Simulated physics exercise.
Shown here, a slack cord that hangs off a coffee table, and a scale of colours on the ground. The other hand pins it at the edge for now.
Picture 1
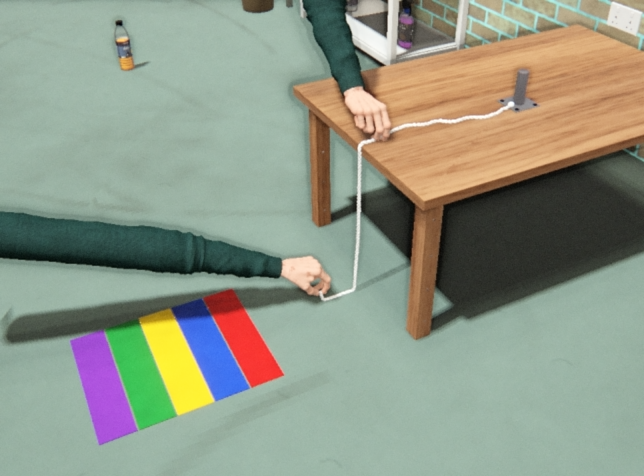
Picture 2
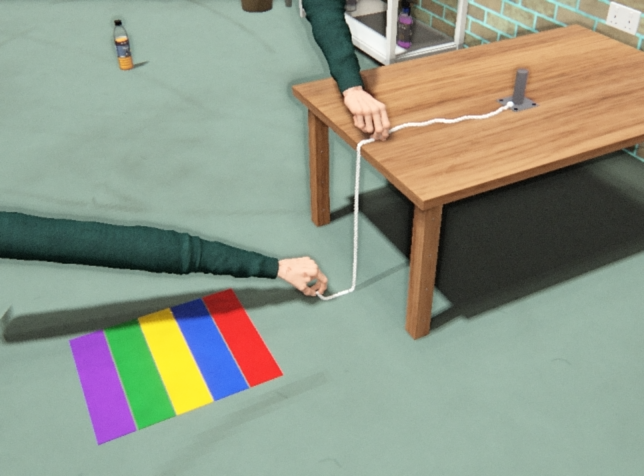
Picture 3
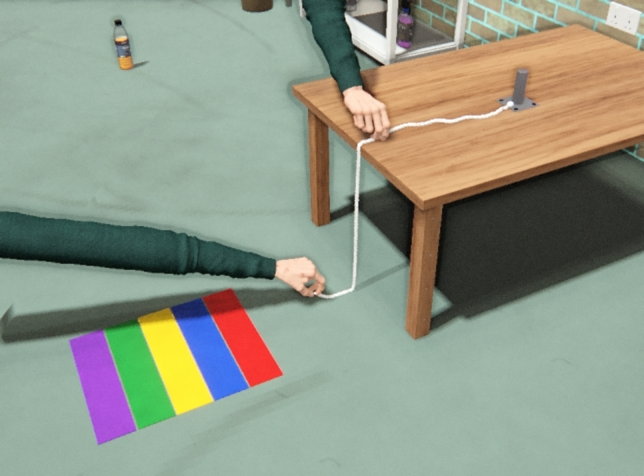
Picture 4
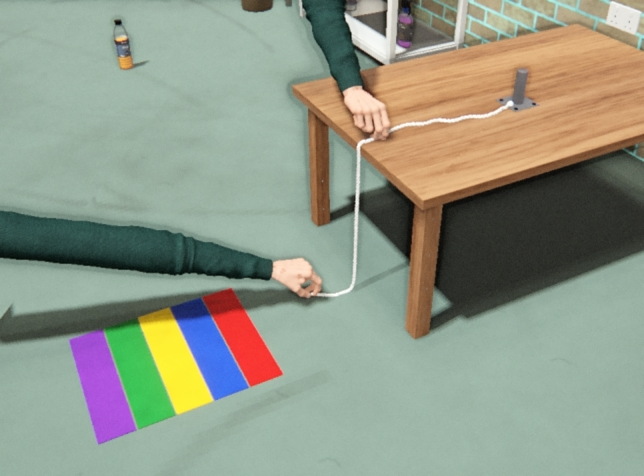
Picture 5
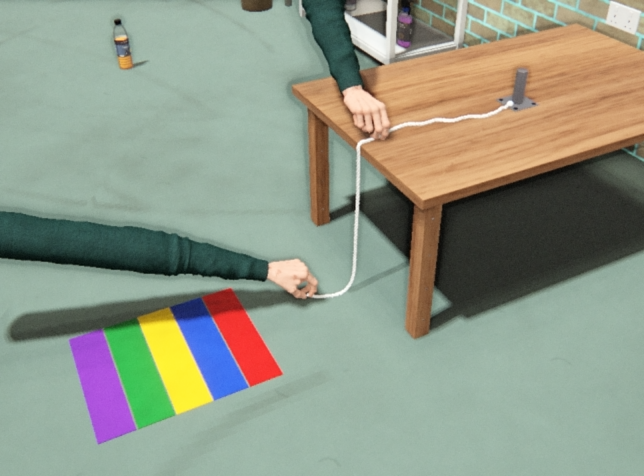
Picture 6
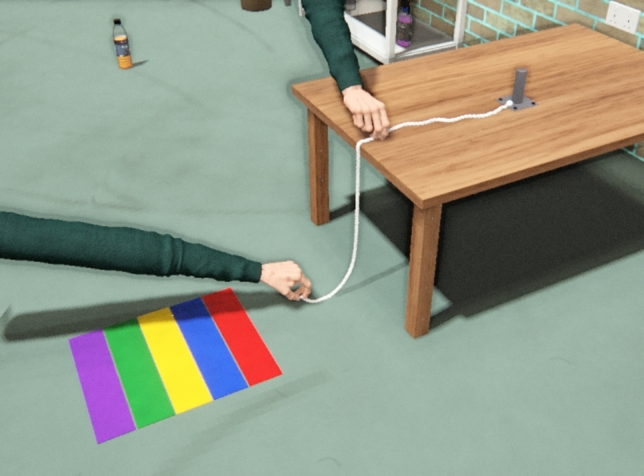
A hand low on the left drew the end of a slack white cord slightly leftward above the floor near a striped colour scale, while another hand pinned it at the wooden table's edge.
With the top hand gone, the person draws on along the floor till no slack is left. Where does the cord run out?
Over blue.
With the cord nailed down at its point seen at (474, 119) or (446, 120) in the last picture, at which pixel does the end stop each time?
In that order: (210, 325) and (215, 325).
Soon after, end near (268, 308); short of the strips.
Then, end near (230, 321); over red.
At full stretch, end near (207, 329); over blue. The end stops over the blue strip.
